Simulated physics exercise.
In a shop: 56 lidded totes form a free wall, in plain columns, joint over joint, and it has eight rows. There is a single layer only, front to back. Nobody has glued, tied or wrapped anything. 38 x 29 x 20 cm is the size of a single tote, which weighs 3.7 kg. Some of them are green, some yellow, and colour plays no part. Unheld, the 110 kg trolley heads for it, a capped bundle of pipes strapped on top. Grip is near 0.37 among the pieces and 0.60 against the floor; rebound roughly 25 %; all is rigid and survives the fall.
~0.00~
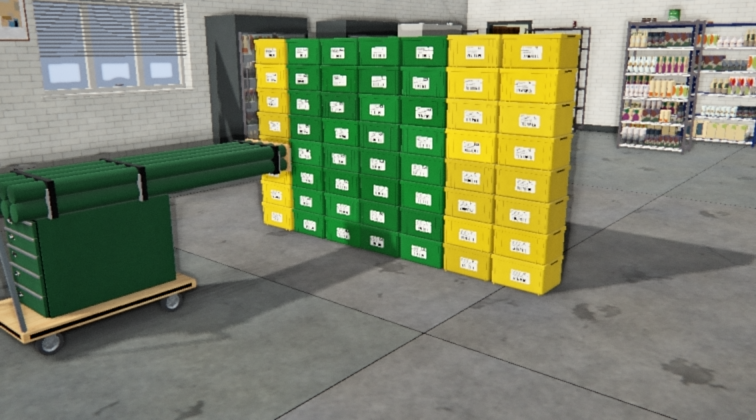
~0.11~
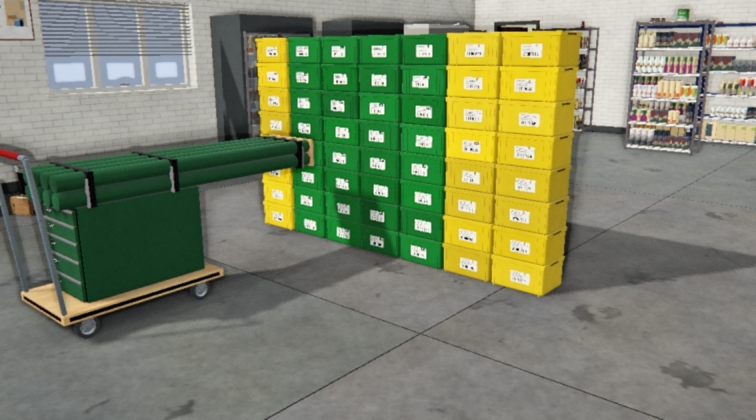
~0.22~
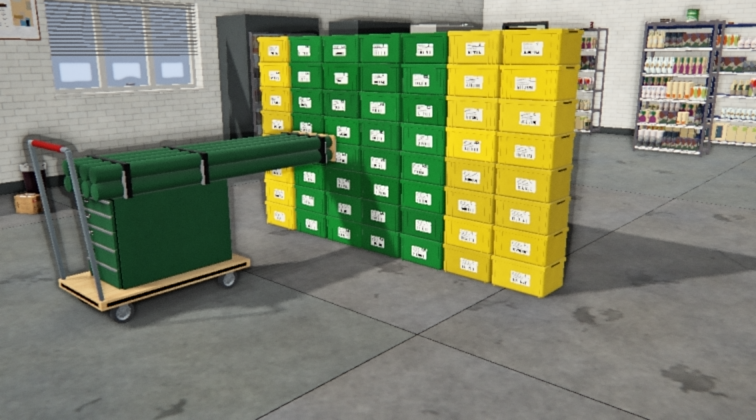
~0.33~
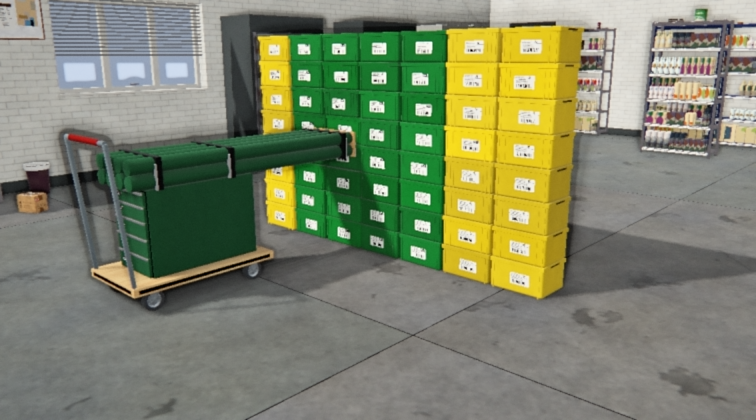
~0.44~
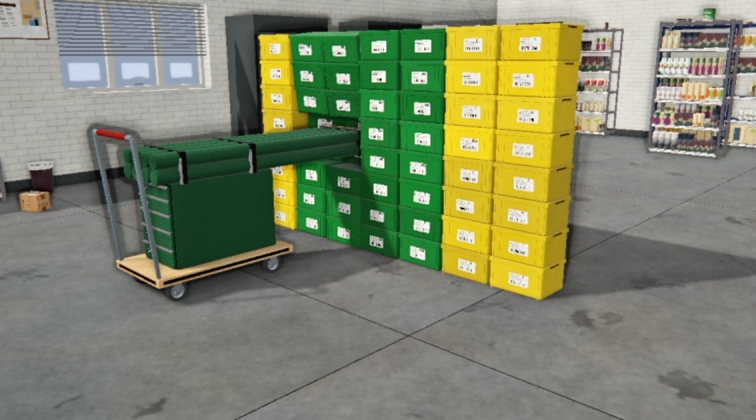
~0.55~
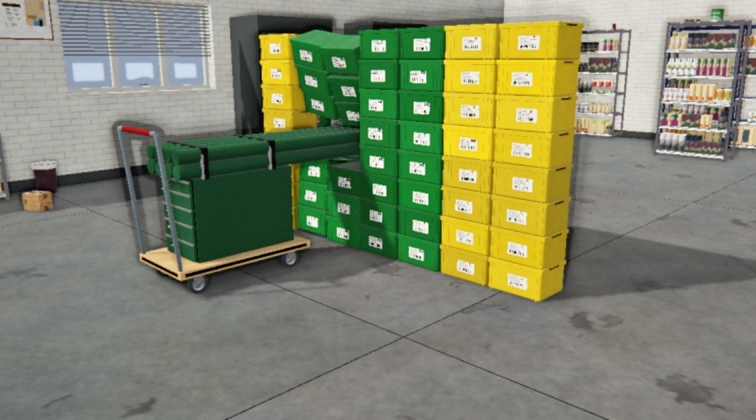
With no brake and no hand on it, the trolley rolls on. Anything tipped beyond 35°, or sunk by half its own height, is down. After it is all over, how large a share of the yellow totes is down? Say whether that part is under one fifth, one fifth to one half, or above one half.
The part is under one fifth.
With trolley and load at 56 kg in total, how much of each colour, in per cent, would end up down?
Result: Yellow 0, green 40 %.
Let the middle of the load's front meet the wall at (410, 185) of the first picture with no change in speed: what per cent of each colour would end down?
Down at the end: Yellow 0%, green 40%.
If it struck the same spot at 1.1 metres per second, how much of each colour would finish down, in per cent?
Result - yellow: 0%; green: 50%.
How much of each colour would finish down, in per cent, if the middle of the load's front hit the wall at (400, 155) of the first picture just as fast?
The yellow ones would be 0 per cent down and the green ones 30 per cent.
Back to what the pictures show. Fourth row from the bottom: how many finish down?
2 from that row.
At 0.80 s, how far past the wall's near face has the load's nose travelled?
It has gone roughly 75 centimetres beyond.
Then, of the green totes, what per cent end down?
Colour green - 30 percent down at the end.
By 0.80 s, load 75 cm past the wall's line, still rolling; none of the 24 yellow totes down (10 of 56 in all colours); top yellow tote unmoved; top green tote tilted 43°, 30 cm lower.
By 1.22 s, load 1.09 m past the wall's line, still rolling; none of the 24 yellow totes down (10 of 56 in all colours); top yellow tote unmoved; top green tote on its side.
When it is over (3.3 s), load 1.08 m past the wall's line, stopped; none of the 24 yellow totes down (10 of 56 in all colours); top yellow tote unmoved; top green tote on its side. That is 0 per cent. In pixels of the last frame, middles, top yellow tote near (485, 43), top green tote near (323, 112).
